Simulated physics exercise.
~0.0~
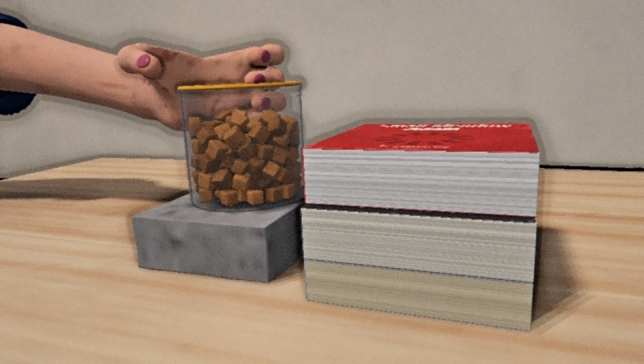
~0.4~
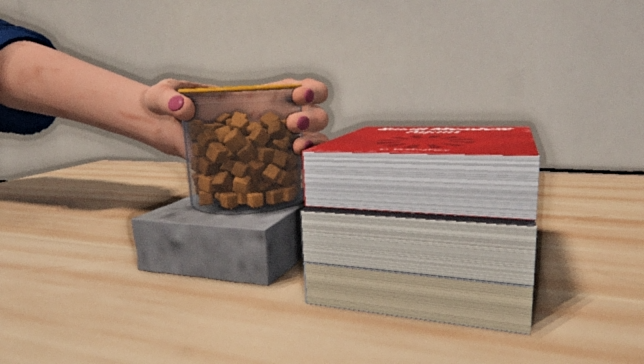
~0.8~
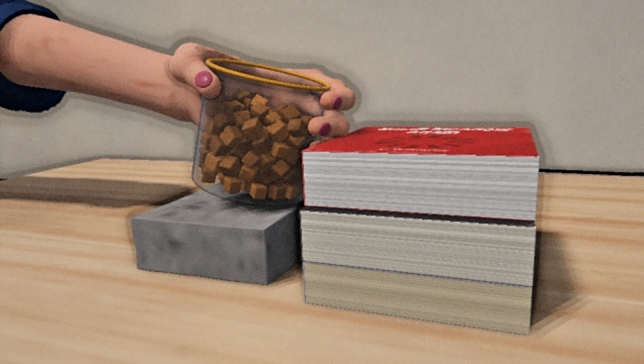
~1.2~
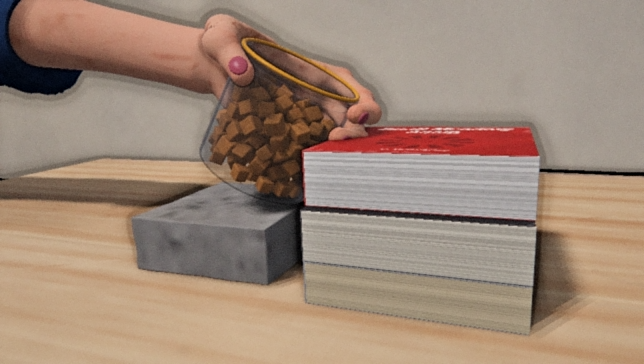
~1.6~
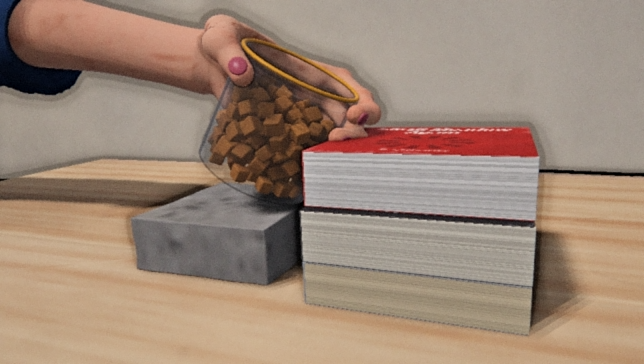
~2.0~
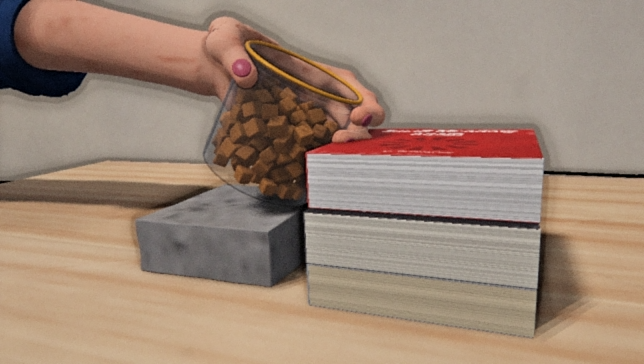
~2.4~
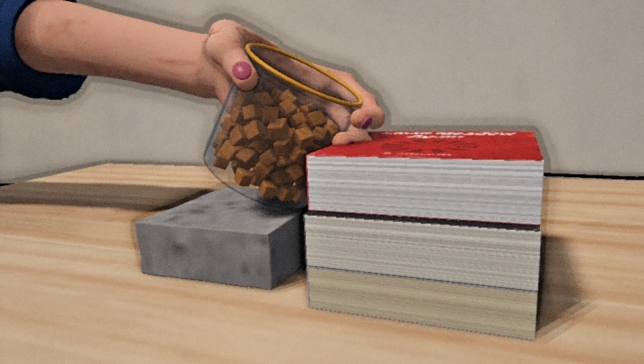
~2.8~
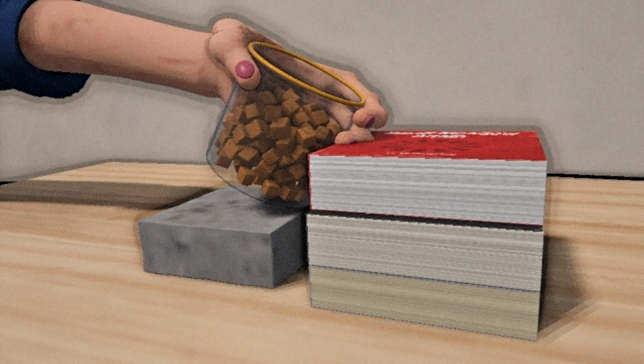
A hand with painted nails gripped a clear, gold-rimmed jar of small brown cubes on a gray block, then lifted and tipped it to the right until it leaned against a stack of books, where it stayed tilted with all the cubes still inside.
